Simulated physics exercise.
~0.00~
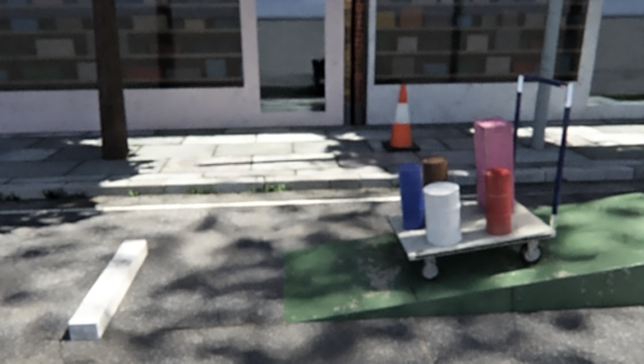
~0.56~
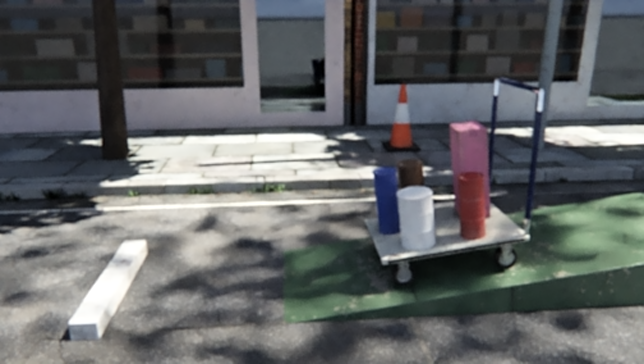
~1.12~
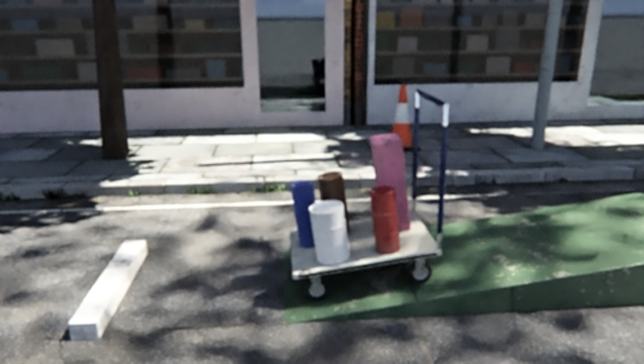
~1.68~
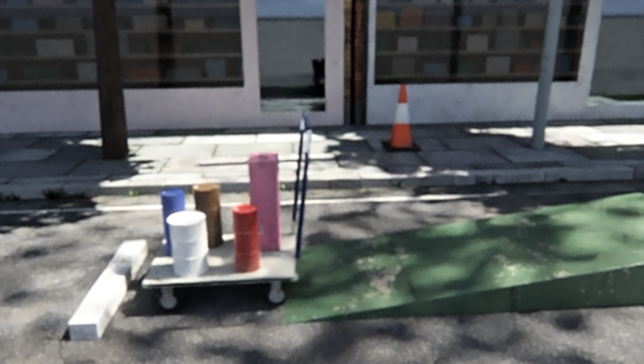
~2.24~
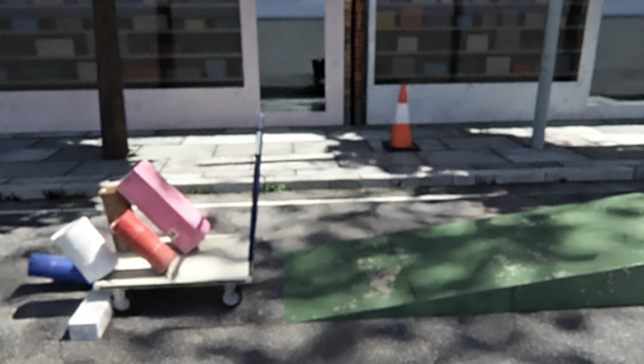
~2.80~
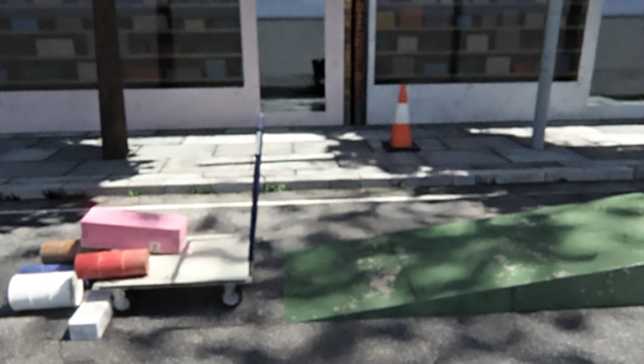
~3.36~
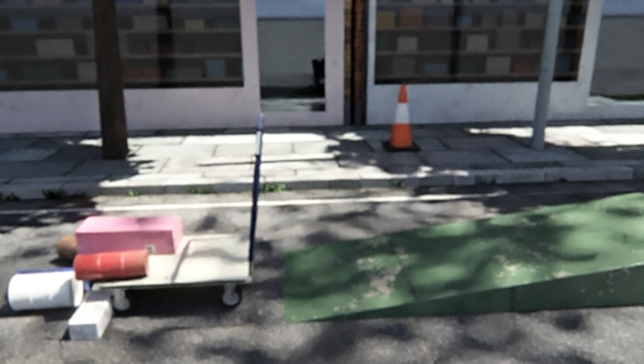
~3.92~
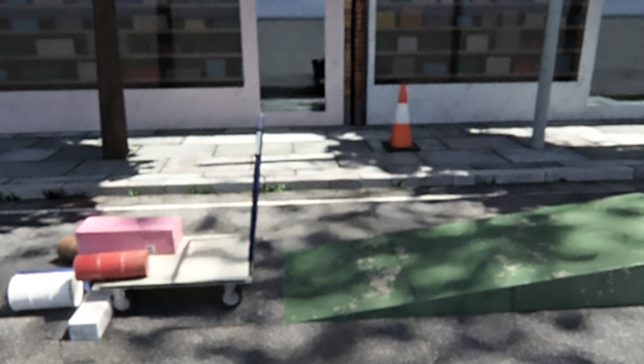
A trolley carrying a pink box and four canisters rolled left down a green ramp and stopped at a white kerb, toppling its load; the white, blue and brown canisters ended up off the trolley, while the pink box and red canister lay on it.
